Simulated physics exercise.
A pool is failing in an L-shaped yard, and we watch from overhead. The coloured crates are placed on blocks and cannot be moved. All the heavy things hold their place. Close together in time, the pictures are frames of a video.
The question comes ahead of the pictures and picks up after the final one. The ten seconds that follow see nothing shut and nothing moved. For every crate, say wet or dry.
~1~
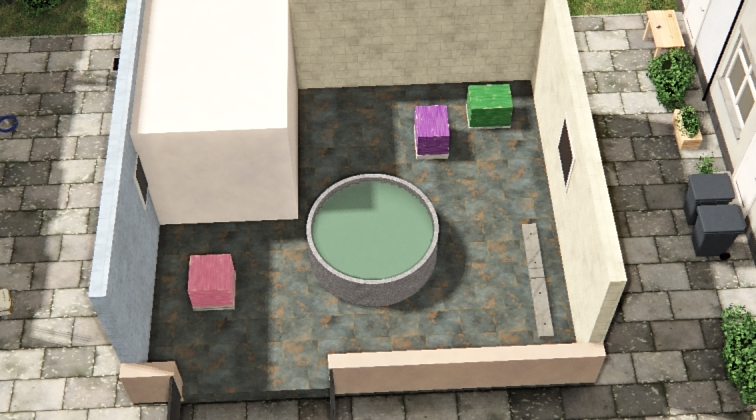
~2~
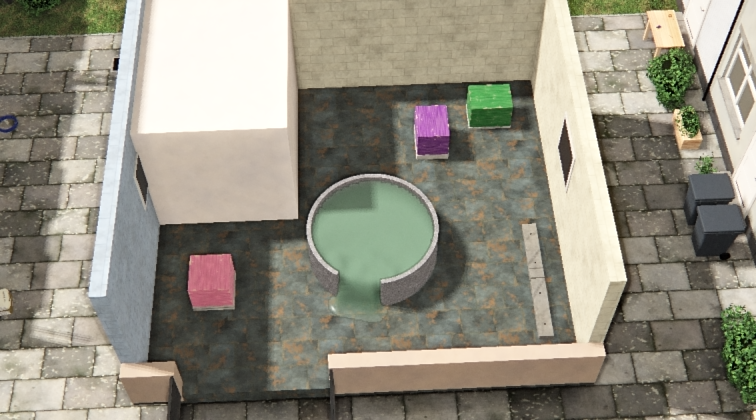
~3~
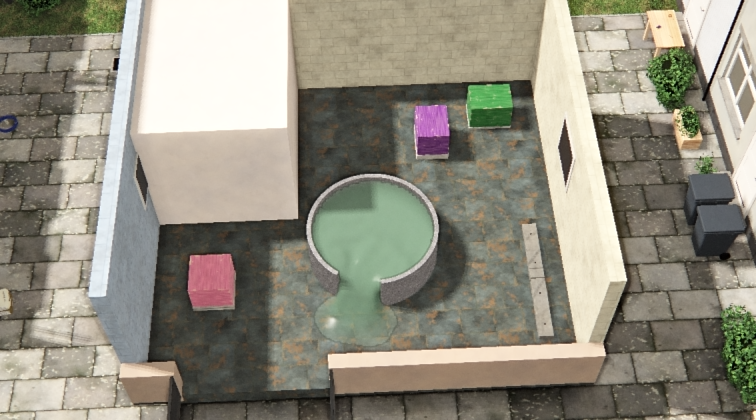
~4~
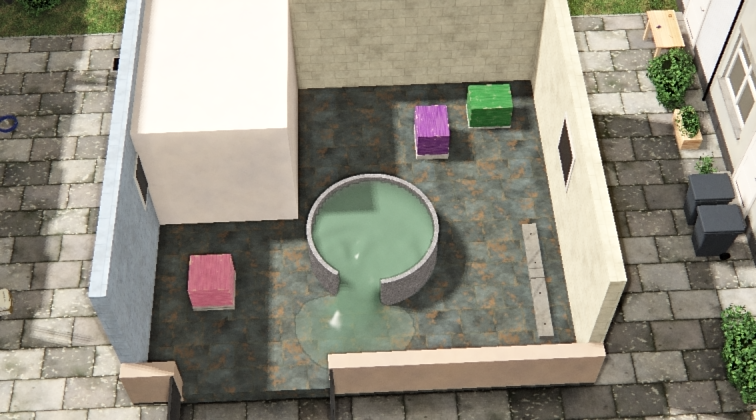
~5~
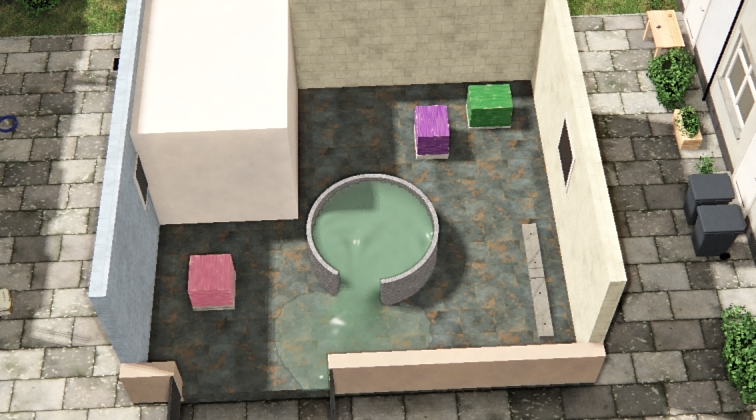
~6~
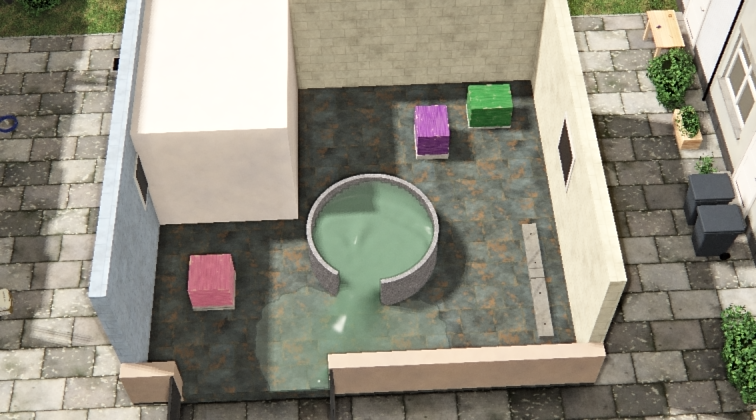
Purple crate - dry; green crate - wet; pink crate - dry.
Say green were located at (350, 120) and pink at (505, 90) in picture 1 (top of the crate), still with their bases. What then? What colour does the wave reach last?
Green-painted one.
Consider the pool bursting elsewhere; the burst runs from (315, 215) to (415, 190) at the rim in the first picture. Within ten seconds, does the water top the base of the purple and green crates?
Purple gets drenched; green gets drenched.
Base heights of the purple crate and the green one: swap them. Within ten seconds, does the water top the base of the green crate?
I'd say the green crate is unharmed.
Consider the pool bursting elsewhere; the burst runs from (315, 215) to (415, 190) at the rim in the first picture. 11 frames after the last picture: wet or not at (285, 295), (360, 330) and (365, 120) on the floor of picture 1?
The first comes out untouched, the second untouched, the third soaked.
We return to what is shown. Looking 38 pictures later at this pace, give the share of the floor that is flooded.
My estimate is near 65 per cent.
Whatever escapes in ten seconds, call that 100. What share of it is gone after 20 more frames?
About 55 per cent.
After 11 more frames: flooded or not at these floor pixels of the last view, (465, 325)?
That spot: Submerged.
A moment on, water covers 15 % of the floor; the purple crate not reached, the green crate not reached, the pink crate water round its plinth.
Next, water covers 30 % of the floor; the purple crate not reached, the green crate not reached, the pink crate water round its plinth.
Then, water covers 40 % of the floor; the purple crate not reached, the green crate not reached, the pink crate water round its plinth.
Later, water covers 65 % of the floor; the purple crate water round its plinth, the green crate water round its plinth, the pink crate water round its plinth.
In the end, water covers 90 % of the floor; the purple crate stayed above the water, the green crate was topped, the pink crate stayed above the water.
